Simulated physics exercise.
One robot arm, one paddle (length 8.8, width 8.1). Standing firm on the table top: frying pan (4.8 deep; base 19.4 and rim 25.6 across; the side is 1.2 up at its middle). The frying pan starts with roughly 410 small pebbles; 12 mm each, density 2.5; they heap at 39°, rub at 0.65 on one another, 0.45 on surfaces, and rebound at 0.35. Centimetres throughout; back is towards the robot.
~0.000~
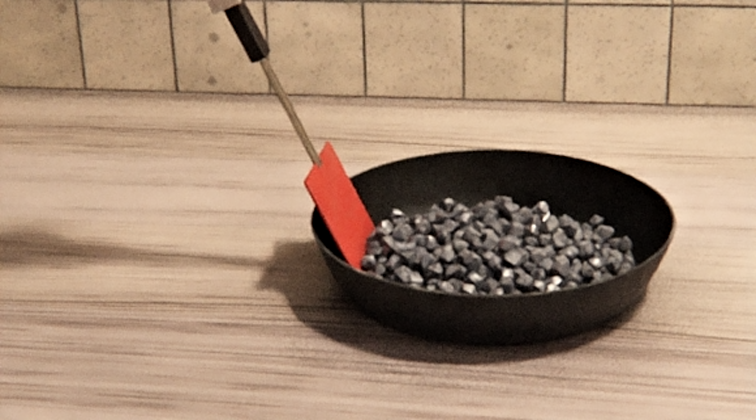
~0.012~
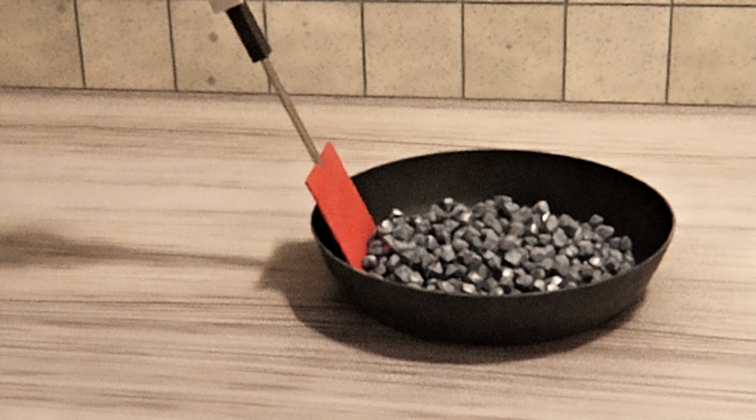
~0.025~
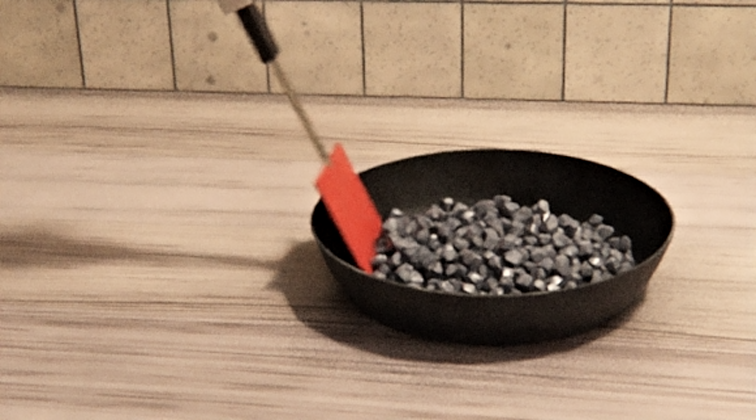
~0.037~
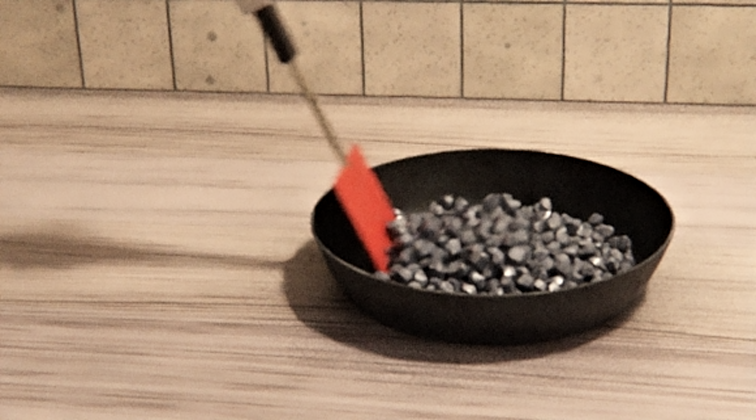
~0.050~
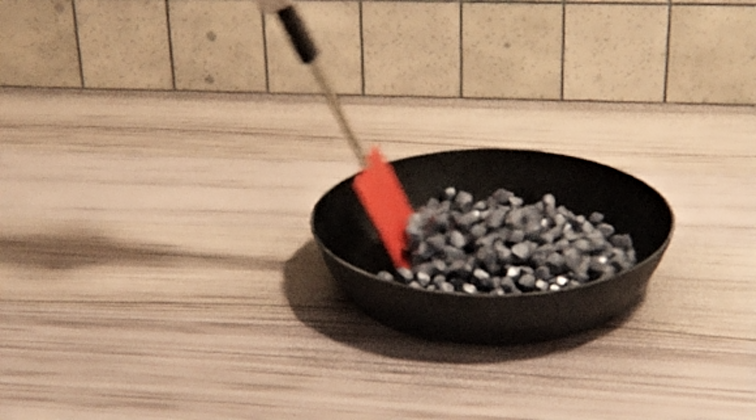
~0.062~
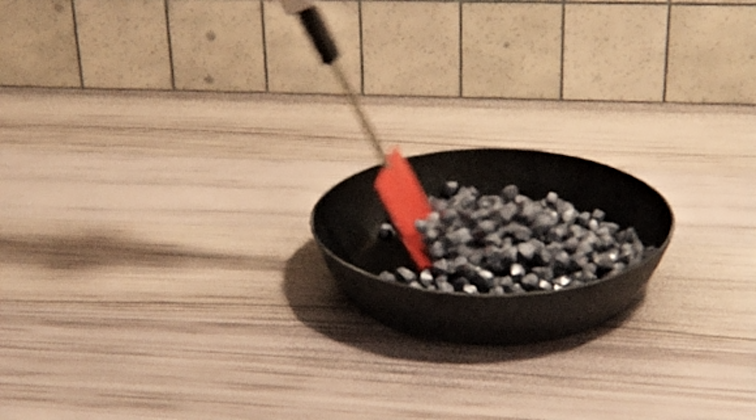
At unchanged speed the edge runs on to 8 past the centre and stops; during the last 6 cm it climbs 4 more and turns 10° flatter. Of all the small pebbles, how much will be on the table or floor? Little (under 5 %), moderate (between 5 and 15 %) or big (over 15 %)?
Answer: Big; over 15 % of the small pebbles finish on the table or floor.
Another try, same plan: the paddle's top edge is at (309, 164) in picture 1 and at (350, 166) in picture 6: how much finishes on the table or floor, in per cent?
Some 10 per cent.
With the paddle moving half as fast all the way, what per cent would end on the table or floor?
Then about 5 per cent.
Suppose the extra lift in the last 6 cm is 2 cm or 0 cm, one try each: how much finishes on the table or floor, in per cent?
About 20 and 15 per cent.
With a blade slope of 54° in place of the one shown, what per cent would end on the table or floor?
It would be near 25 per cent.
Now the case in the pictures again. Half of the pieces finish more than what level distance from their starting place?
Roughly 5 cm.
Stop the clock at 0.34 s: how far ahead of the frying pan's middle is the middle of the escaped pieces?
About 22 cm.
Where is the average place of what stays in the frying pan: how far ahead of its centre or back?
Some 4.5 cm ahead.
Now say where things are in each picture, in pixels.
The first picture shows paddle top edge at (316, 161), sloping 65°; upper third of the load around (491, 247), from x 365 to 625, top at y 205; 408 in the frying pan.
The second picture shows paddle top edge at (318, 161), sloping 65°; upper third of the load around (490, 247), from x 365 to 625, top at y 205.
The third picture shows paddle top edge at (327, 162), sloping 65°; upper third of the load around (489, 246), from x 365 to 625, top at y 205.
The fourth picture shows paddle top edge at (345, 163), sloping 65°; upper third of the load around (488, 242), from x 365 to 625, top at y 200.
The fifth picture shows paddle top edge at (366, 163), sloping 65°; upper third of the load around (497, 239), from x 365 to 630, top at y 195.
The sixth picture shows paddle top edge at (386, 164), sloping 65°; upper third of the load around (509, 236), from x 370 to 650, top at y 190; 408 in the frying pan.
After 0.09 s, sloping 65°, highest piece 7 above the table; 408 in the frying pan.
After 0.12 s, sloping 62°, highest piece 10 above the table; 407 in the frying pan, 1 on the blade or in flight.
After 0.34 s, sloping 55°, highest piece 18 above the table; 319 in the frying pan, 42 on the table or floor, 47 on the blade or in flight.
After 1.39 s, sloping 55°, highest piece 6 above the table; 319 in the frying pan, 89 on the table or floor.
At rest, 319 in the frying pan, 89 on the table or floor. That is 22 % on the table or floor.
